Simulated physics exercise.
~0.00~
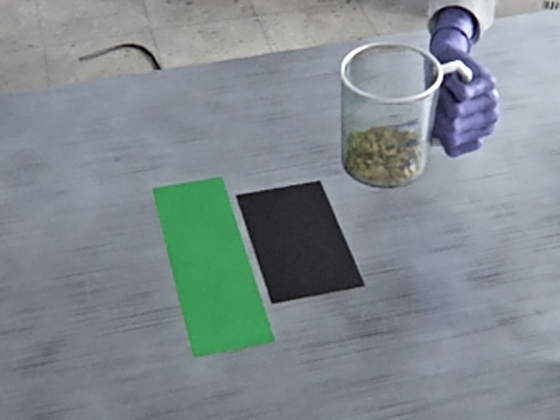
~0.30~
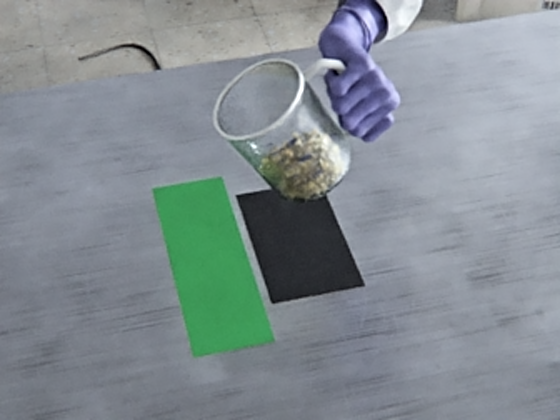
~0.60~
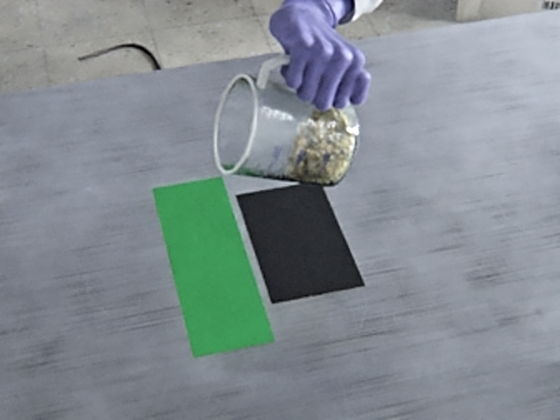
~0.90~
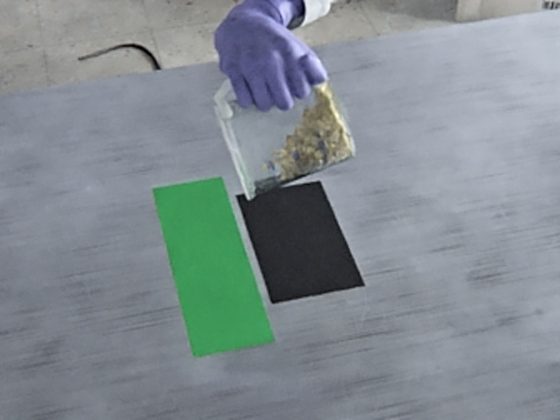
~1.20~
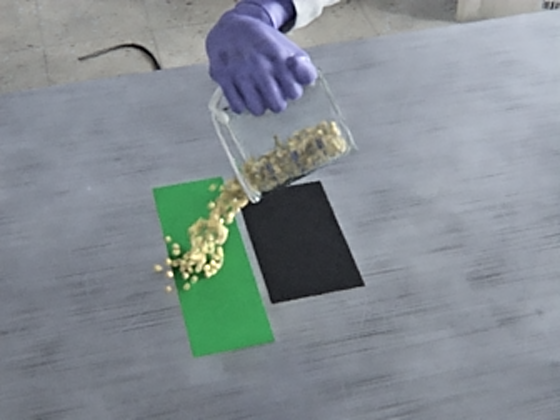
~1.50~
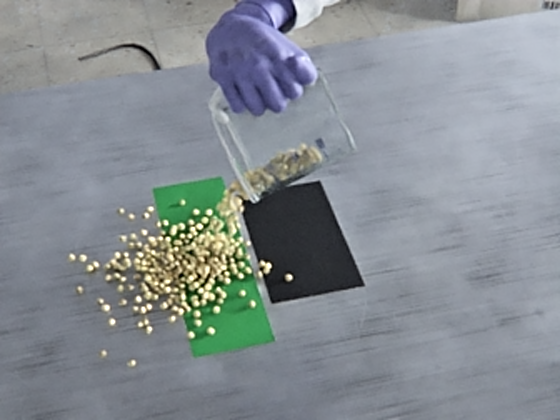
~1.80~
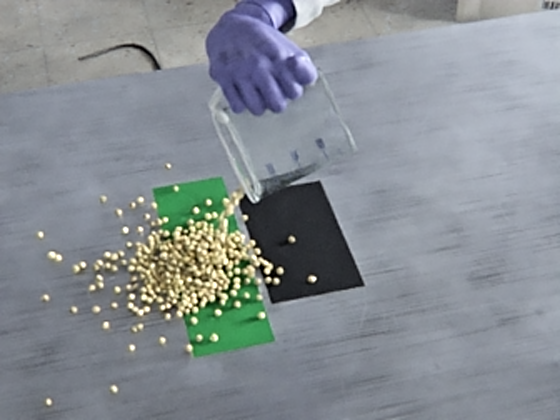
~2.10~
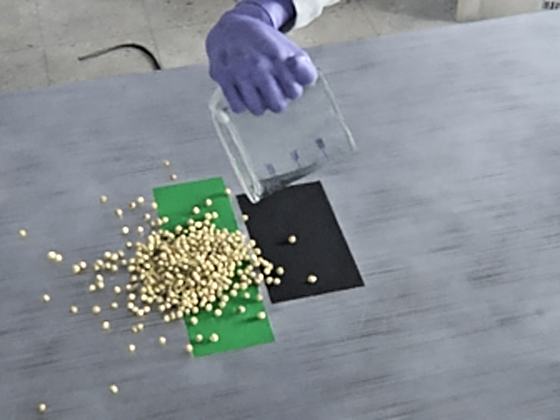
In this clip, a purple-gloved hand moves a clear jug of soya beans left above a table with green and black mats, then tips it until it empties leftward. The beans end mostly on the green mat, with many on the bare table and a few on the black mat.
